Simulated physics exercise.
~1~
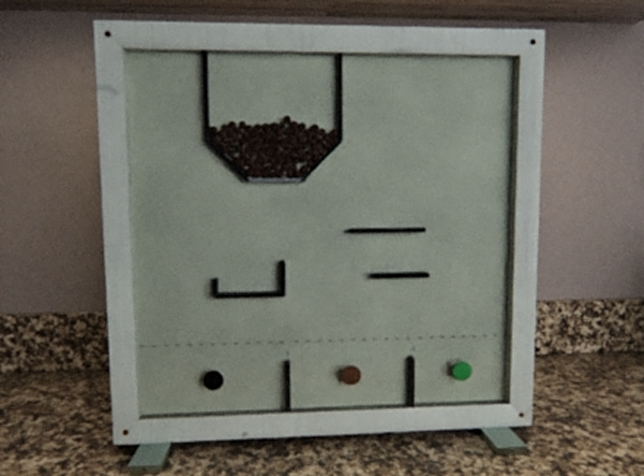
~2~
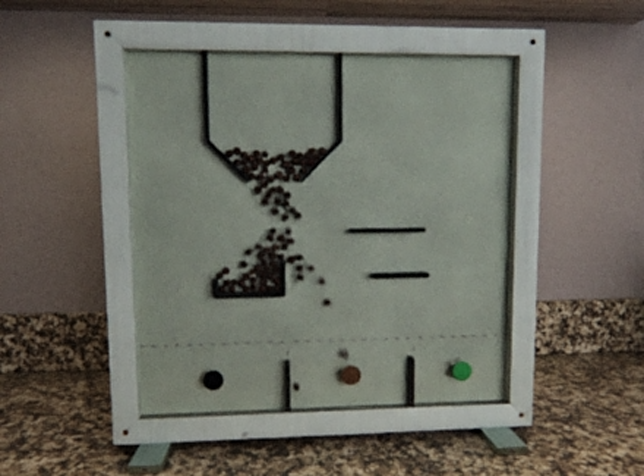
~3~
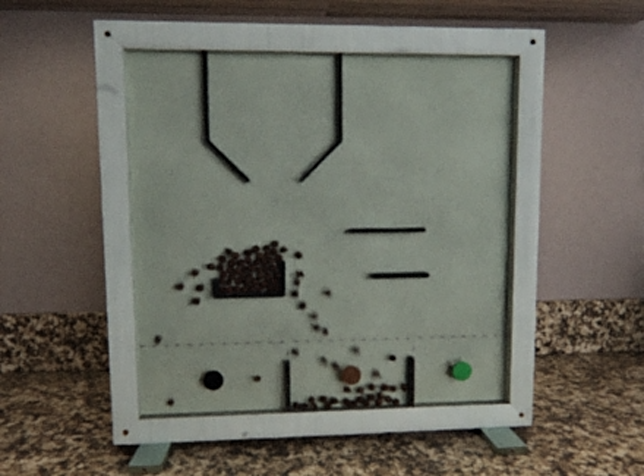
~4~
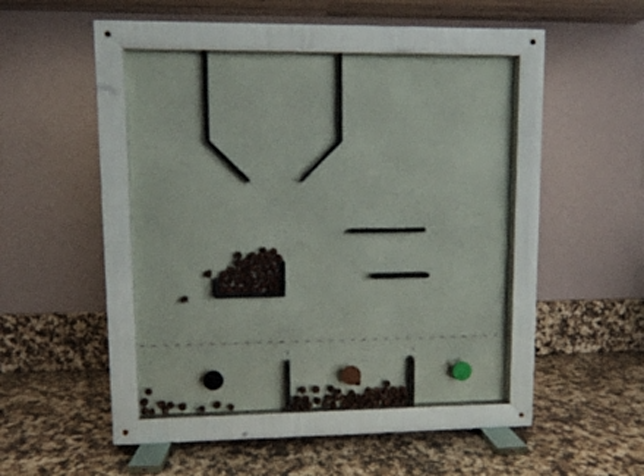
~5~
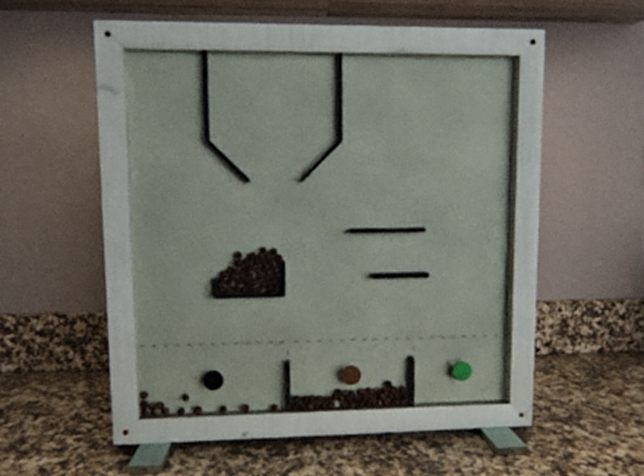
Dark beads fill a funnel-shaped hopper at the upper left of a thin, upright, pale green box with a whitish frame, seen from the front on a speckled counter. Below are a small open tray, two short bars to the right, and three bins with black, brown and green stickers from left to right. The beads pour down, piling into the tray and spilling over its right side into the brown bin. As the hopper empties, others tumble off the left into the black bin. Finally, the brown bin holds the most, a heap stays in the tray, and the green bin is empty.
